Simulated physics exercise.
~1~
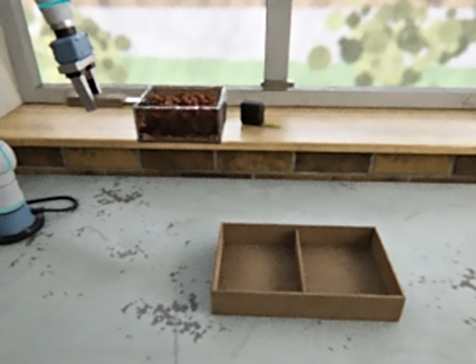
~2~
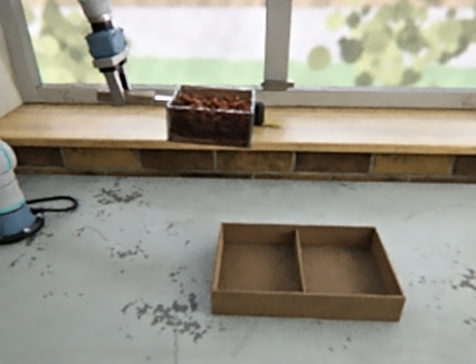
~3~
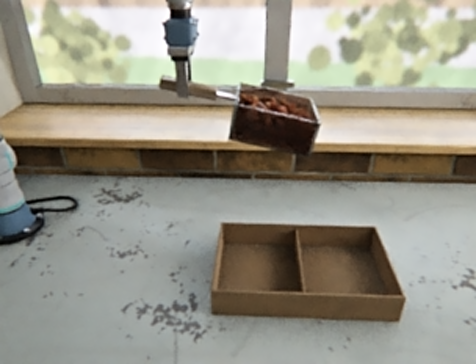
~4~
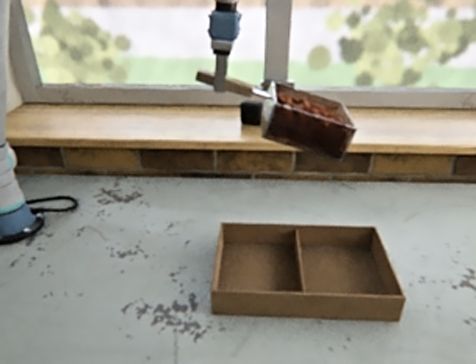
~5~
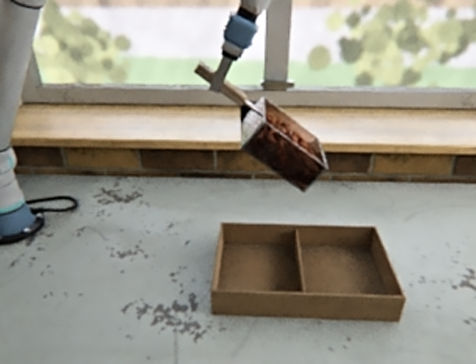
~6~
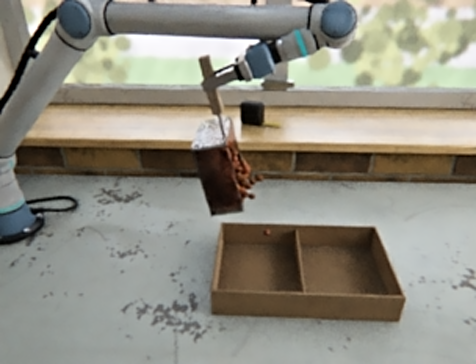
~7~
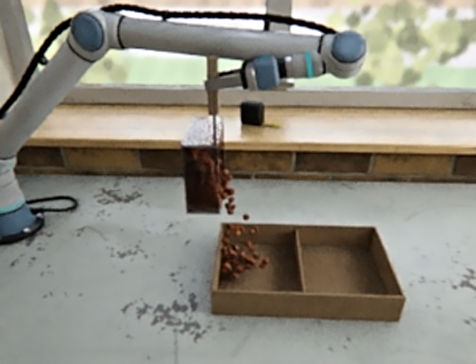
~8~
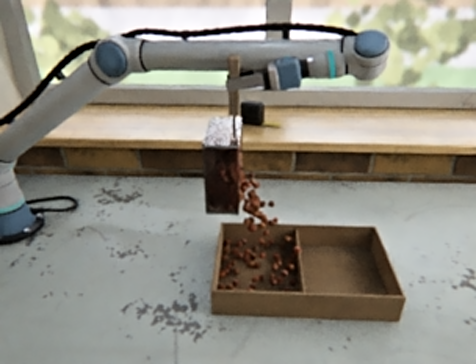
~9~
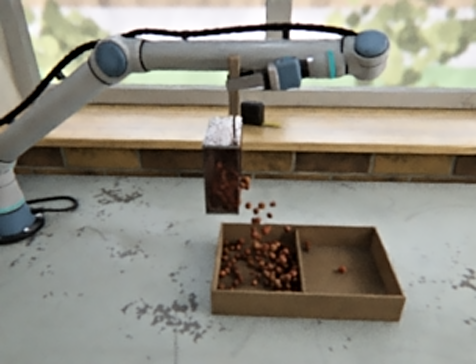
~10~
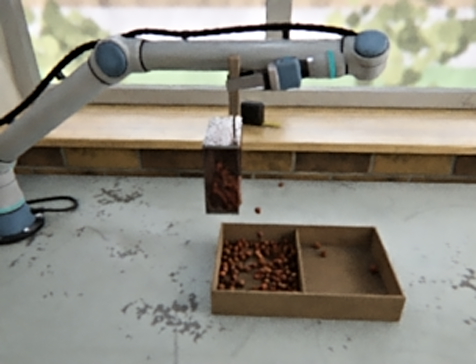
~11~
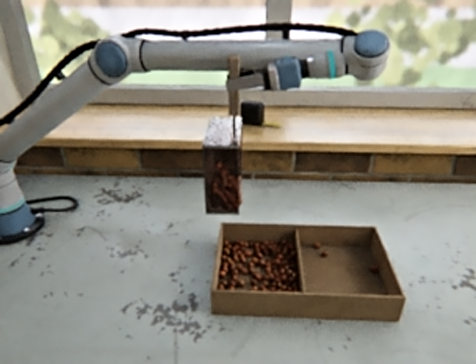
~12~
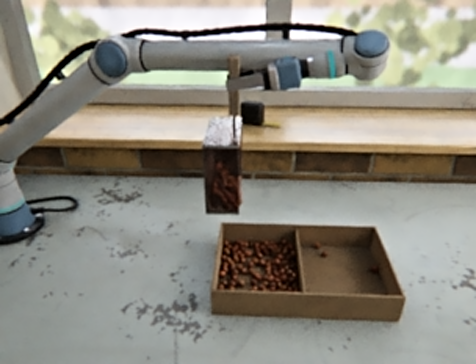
A robot arm lifted a clear box of hazelnuts off the windowsill, swung it right and tipped it over a divided tray, pouring many into the left section while a few landed in the right and some stayed in the box.
